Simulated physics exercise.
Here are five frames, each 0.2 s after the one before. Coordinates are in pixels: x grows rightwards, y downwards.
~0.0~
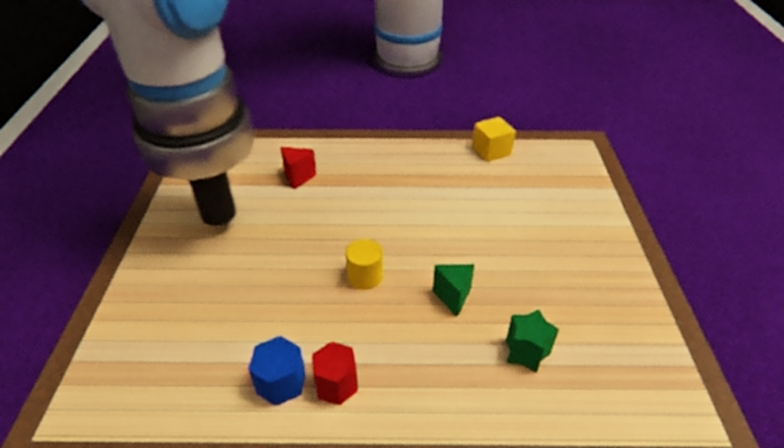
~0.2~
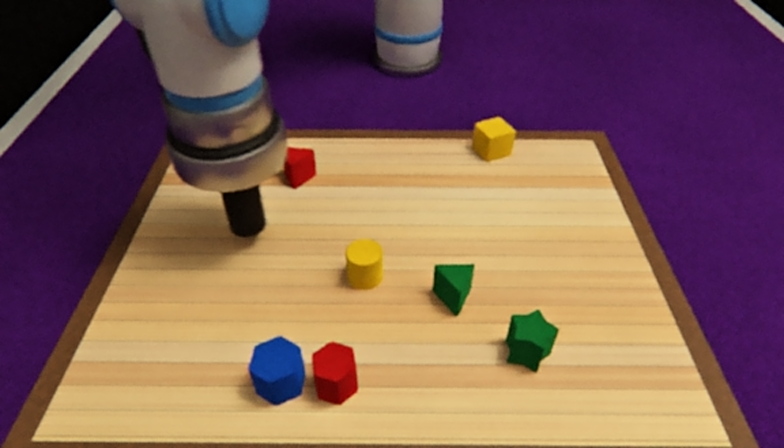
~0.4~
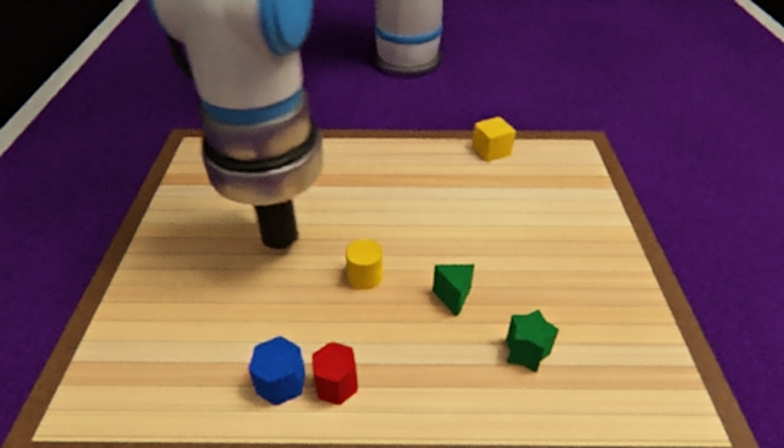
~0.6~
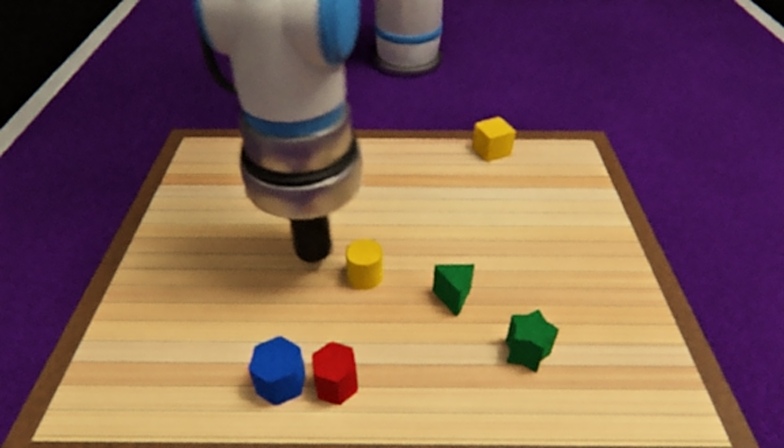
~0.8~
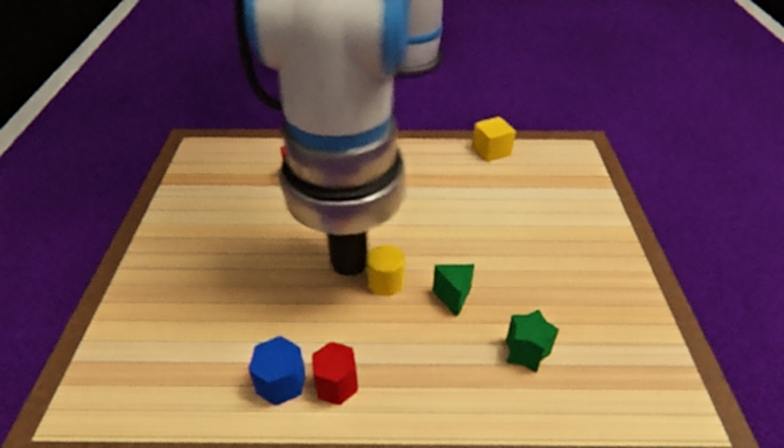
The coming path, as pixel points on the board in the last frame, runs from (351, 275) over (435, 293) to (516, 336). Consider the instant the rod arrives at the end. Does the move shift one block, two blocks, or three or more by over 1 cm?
I'd put the number at three or more.
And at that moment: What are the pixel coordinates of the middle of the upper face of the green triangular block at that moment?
Near (562, 298).
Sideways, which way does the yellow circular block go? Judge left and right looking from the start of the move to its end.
My prediction: Leftwards.
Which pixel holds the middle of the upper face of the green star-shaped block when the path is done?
I think it will end close to (556, 342).
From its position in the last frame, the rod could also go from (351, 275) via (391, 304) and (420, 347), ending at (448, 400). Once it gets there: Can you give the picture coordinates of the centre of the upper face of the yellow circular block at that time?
At roughly (434, 272).
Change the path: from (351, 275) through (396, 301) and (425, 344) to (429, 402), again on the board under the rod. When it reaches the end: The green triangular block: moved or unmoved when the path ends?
The green triangular block changes place.
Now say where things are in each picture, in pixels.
In the first frame, lower end of the rod (219, 214), tops of blocks, yellow circular block (364, 251), green triangular block (457, 273), green star-shaped block (534, 327).
In the second frame, rod (249, 225), blocks as before.
In the third frame, rod (280, 237), blocks as before.
In the fourth frame, rod (314, 249), blocks as before.
In the fifth frame, rod (350, 262), yellow circular block (386, 257), green triangular block (457, 273), green star-shaped block (534, 327).
What follows on the original path. One third of the way, rod (408, 272); yellow circular block (447, 265); green triangular block (478, 278), turned 45° clockwise.
Two thirds of the way, rod (464, 293); yellow circular block (504, 273); green triangular block (531, 291), turned 90° clockwise.
At the end, rod (519, 324); yellow circular block (520, 273); green triangular block (562, 298), turned 60° clockwise; green star-shaped block (556, 342).
